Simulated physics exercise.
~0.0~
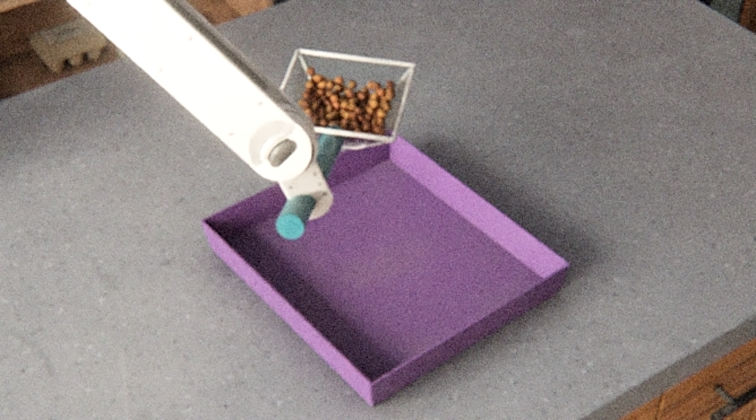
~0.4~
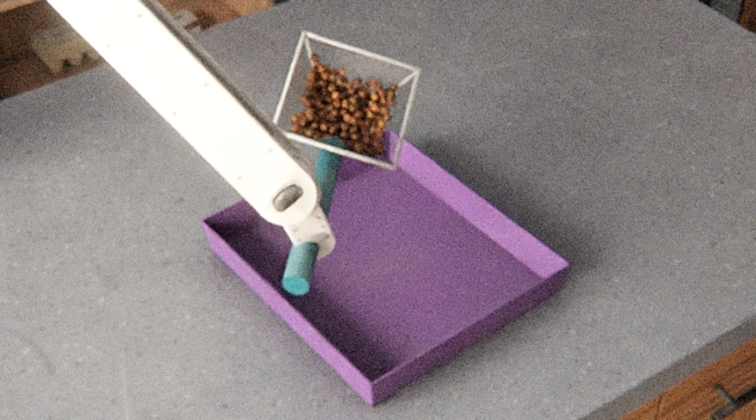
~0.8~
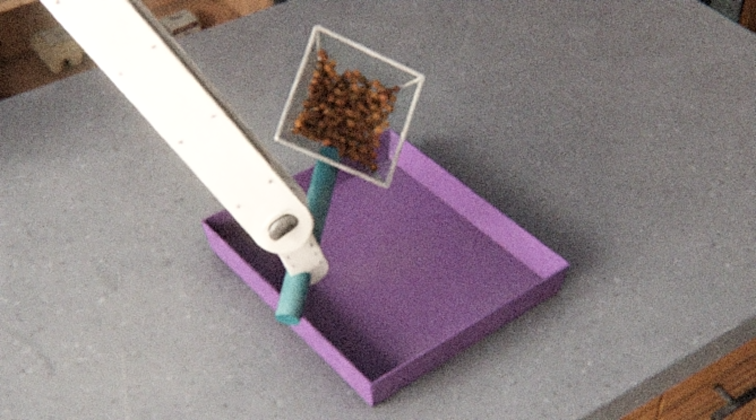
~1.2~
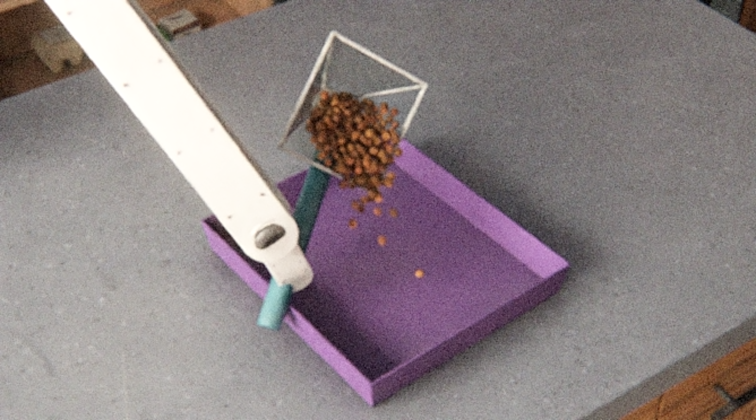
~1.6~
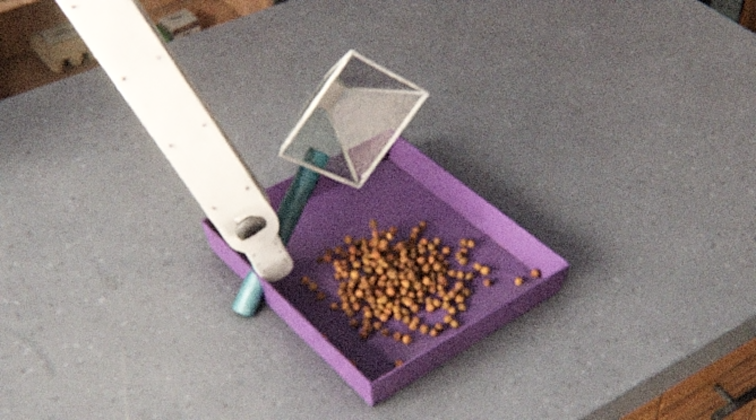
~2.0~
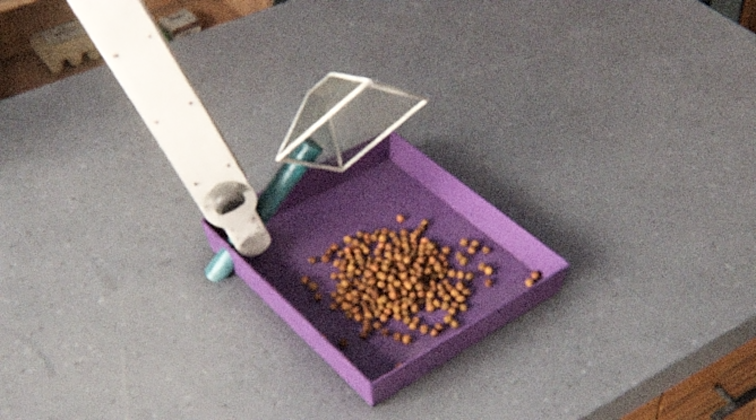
Over a purple tray, a robot arm tips a clear scoop, emptying brown balls into it.
